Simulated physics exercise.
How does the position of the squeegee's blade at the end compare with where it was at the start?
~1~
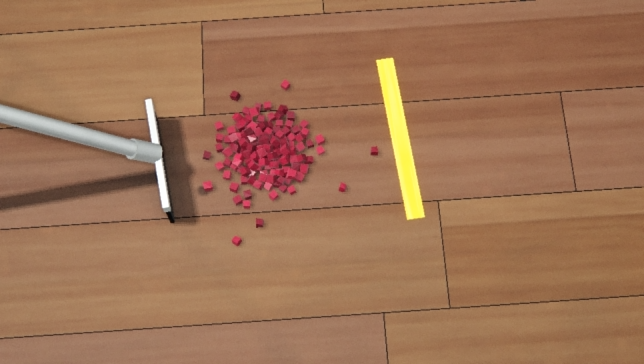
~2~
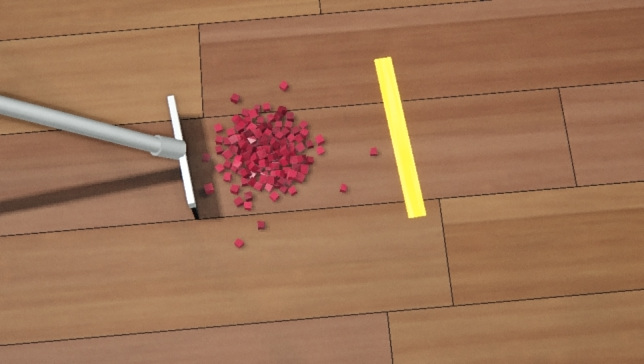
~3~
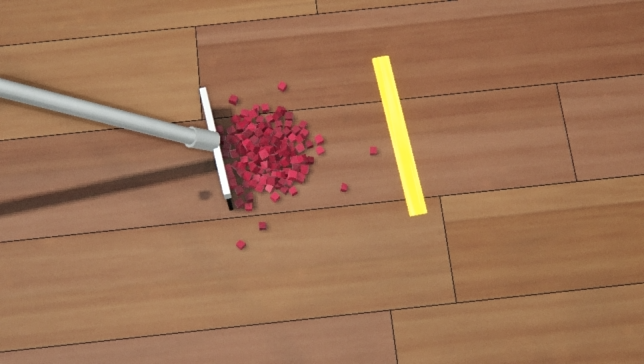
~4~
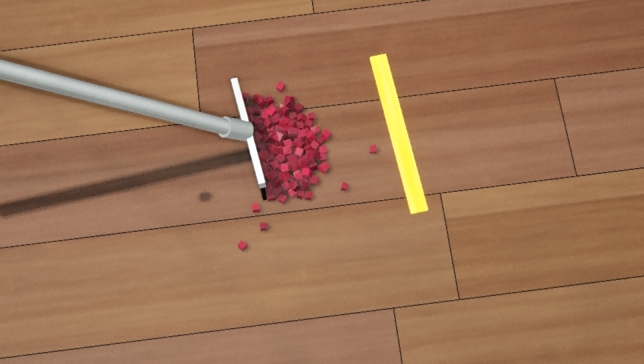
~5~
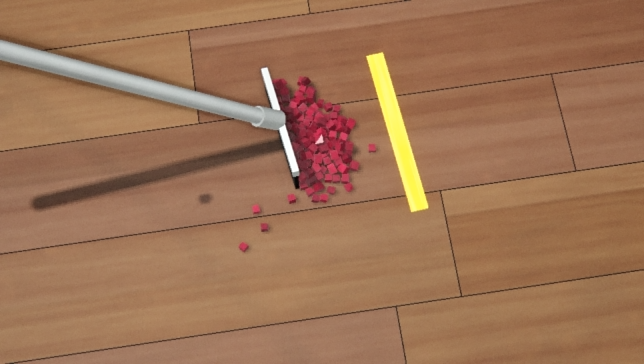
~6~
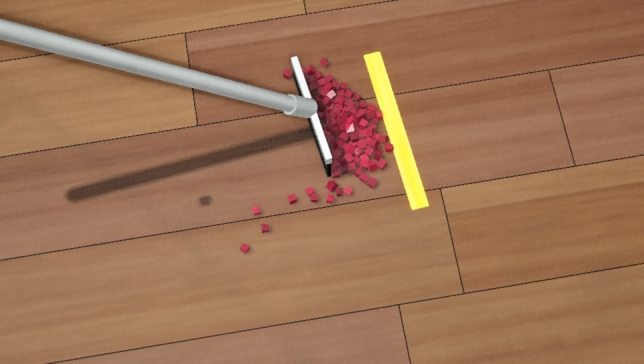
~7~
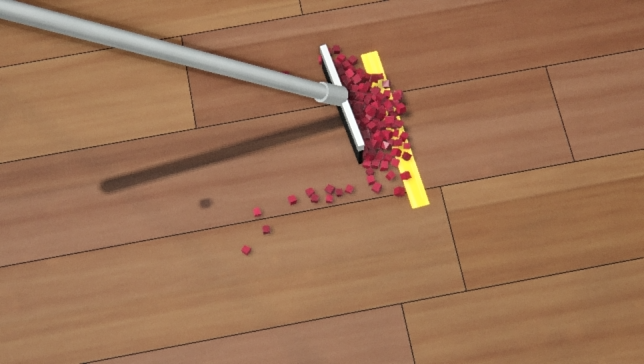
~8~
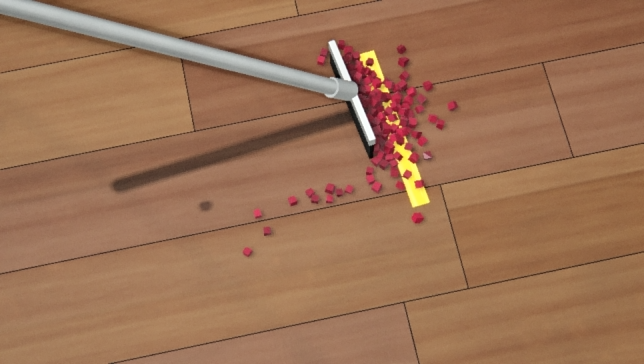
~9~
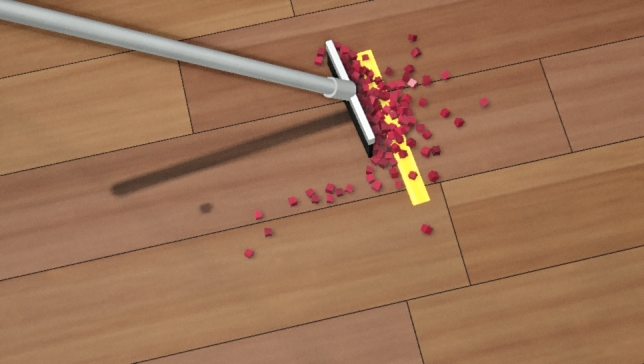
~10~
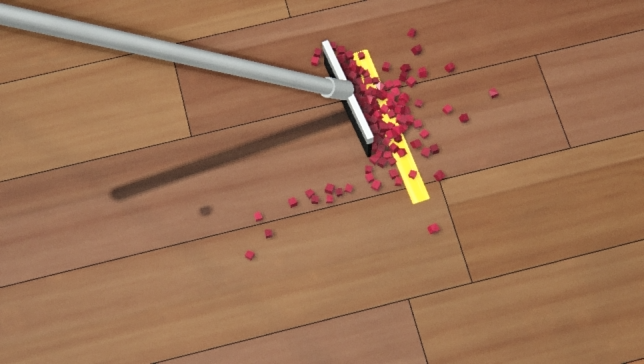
At the start the blade is at the left, short of the pile of red cubes. By the end it is further right and somewhat higher in view, right beside the yellow strip.
